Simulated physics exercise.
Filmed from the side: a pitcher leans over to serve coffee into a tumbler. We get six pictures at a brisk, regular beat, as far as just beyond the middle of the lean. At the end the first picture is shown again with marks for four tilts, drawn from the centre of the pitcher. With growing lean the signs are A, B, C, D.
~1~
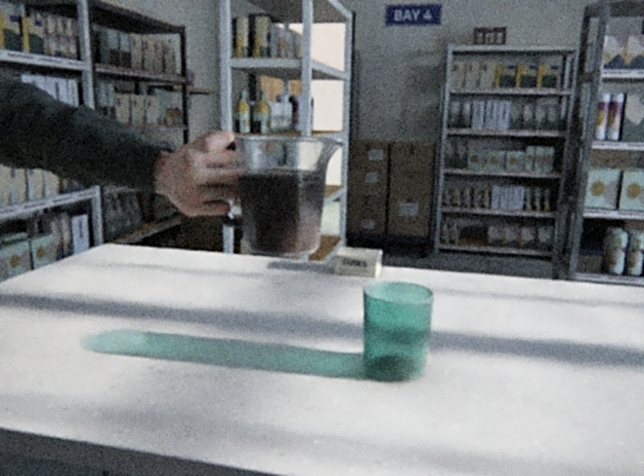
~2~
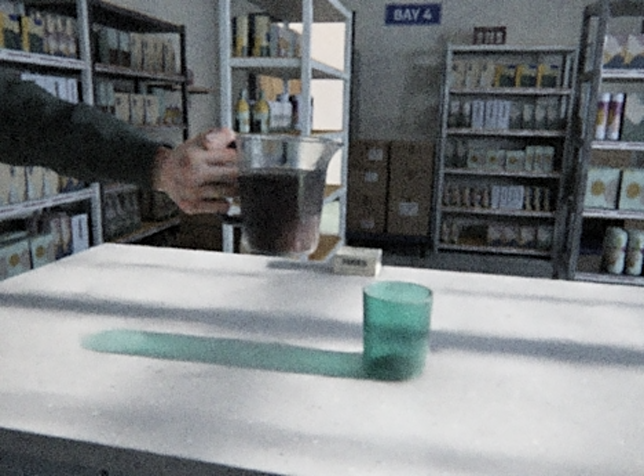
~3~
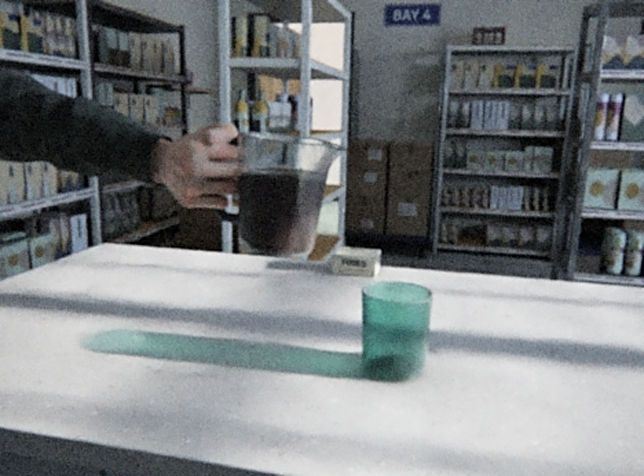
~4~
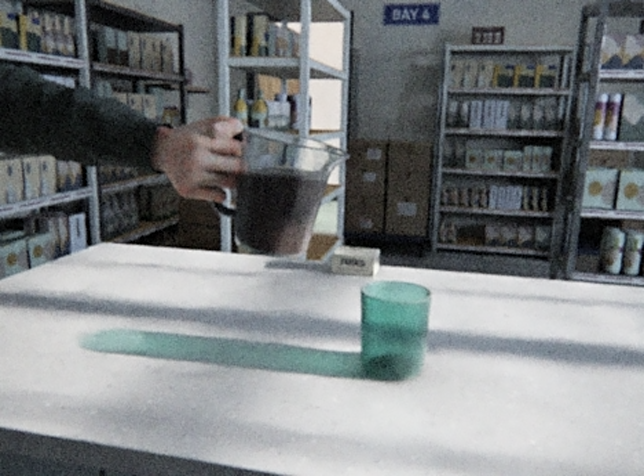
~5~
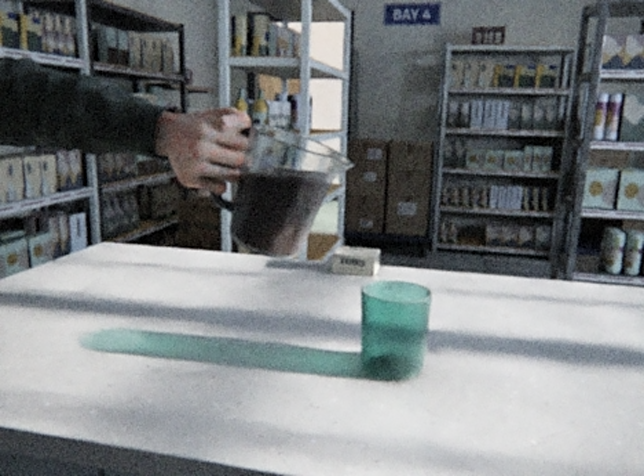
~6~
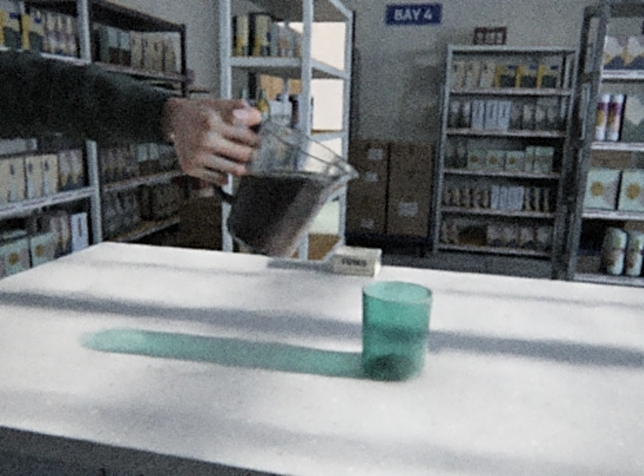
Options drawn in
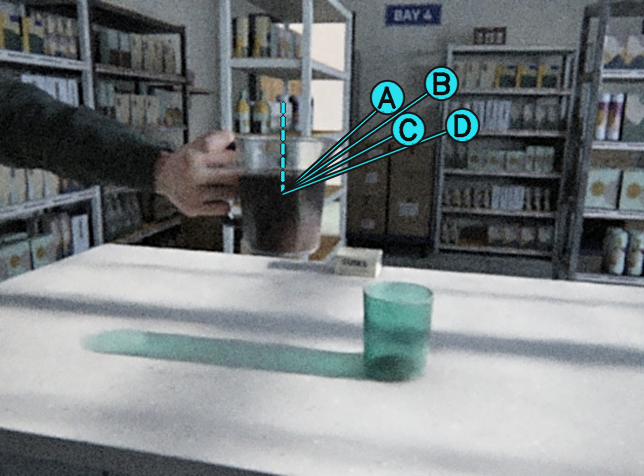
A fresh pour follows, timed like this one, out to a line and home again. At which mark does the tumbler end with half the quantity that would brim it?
Go for C.
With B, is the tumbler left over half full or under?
Under half.
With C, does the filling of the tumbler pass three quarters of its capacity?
No.
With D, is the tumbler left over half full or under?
Over.
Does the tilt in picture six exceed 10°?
Yes, it does.
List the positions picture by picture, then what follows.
Upright, lip at (342, 143); rim of the tumbler round (399, 291); nothing has left yet.
Upright, lip at (343, 144); nothing has left yet.
Tipped about 5°, lip at (345, 149); nothing has left yet.
Tipped about 11°, lip at (348, 156); nothing has left yet.
Tipped about 18°, lip at (353, 165); nothing has left yet.
Tipped about 26°, lip at (357, 175); nothing has left yet.
On the marked copy, A at (376, 110); B at (427, 93); C at (392, 136); D at (446, 131).
If A is chosen, the tumbler ends with about 19 % of what it can hold.
If B is chosen, the tumbler ends with about 33 % of what it can hold.
If C is chosen, the tumbler ends with about 50 % of what it can hold.
If D is chosen, the tumbler ends with about 71 % of what it can hold.
